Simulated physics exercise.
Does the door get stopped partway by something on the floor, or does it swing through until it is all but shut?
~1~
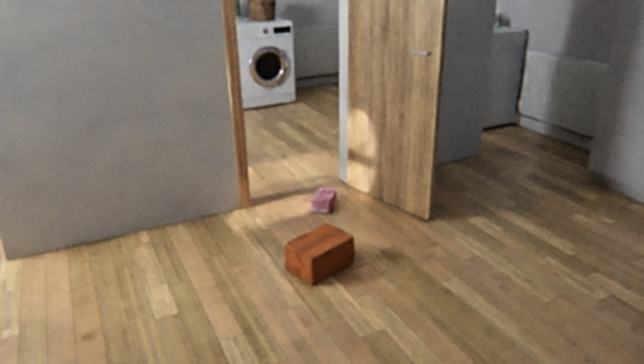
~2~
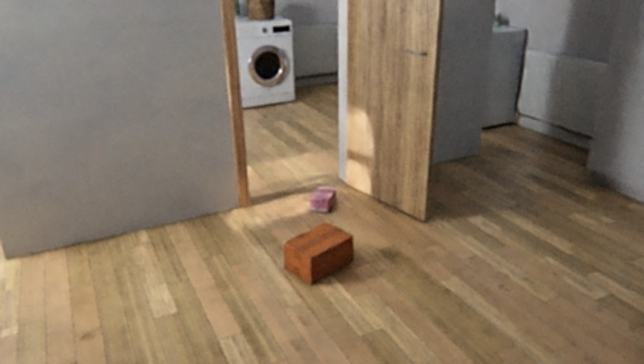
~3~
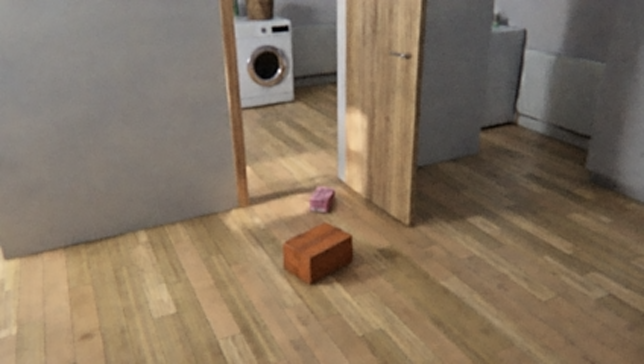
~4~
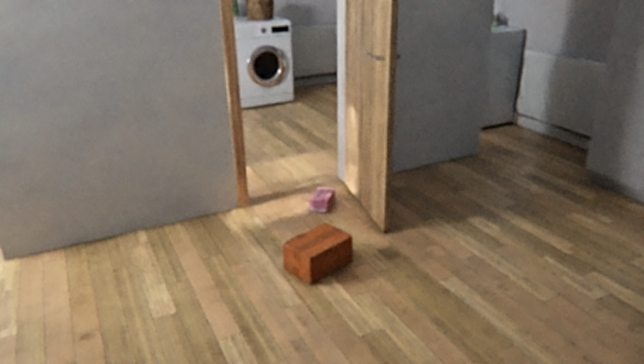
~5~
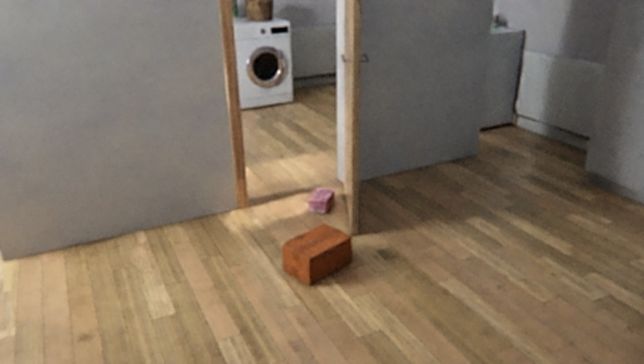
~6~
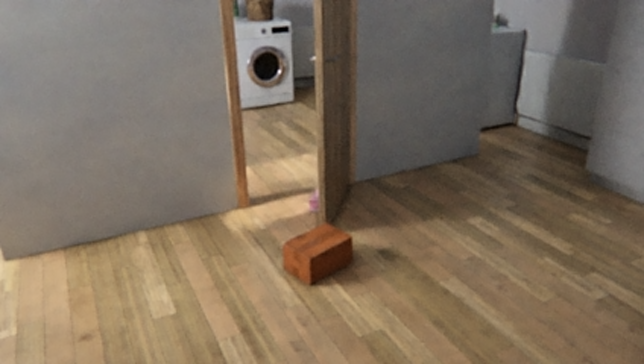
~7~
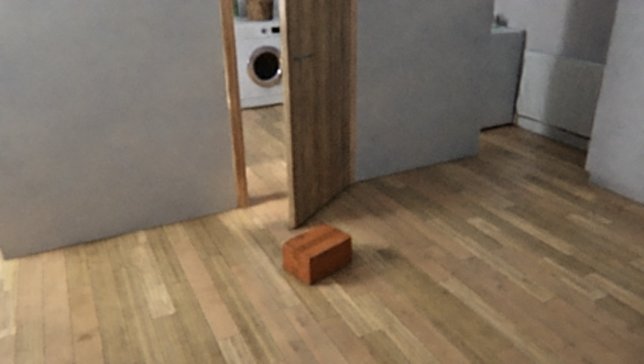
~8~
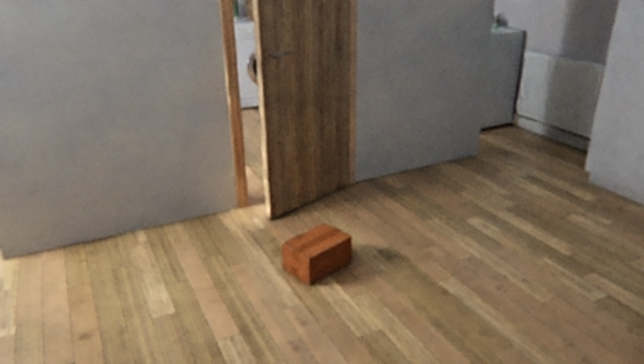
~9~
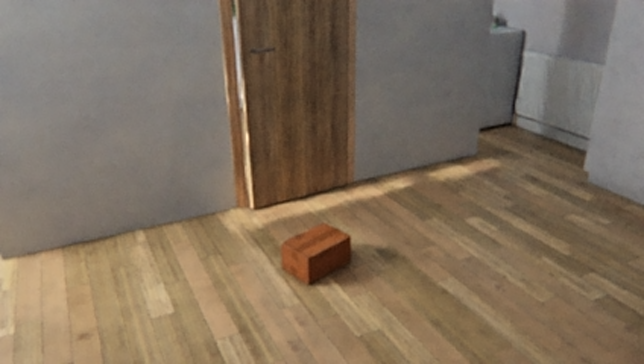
It swings through until it is all but shut, with nothing stopping it on the way. The orange parcel stays clear of it, and the pink box is lost from view behind it.
In a room with grey walls and a wooden plank floor, seen from slightly above by a gently swaying camera, a wooden door stands wide open at the right of a doorway, with a white washing machine beyond. A small pink box lies near the threshold, and a larger orange parcel sits closer to the viewer. The door swings steadily leftward, narrowing the view through the opening. As it passes, the pink box shifts slightly and disappears behind it. The door clears the unmoved orange parcel and ends almost shut, with a thin bright gap along its left edge.
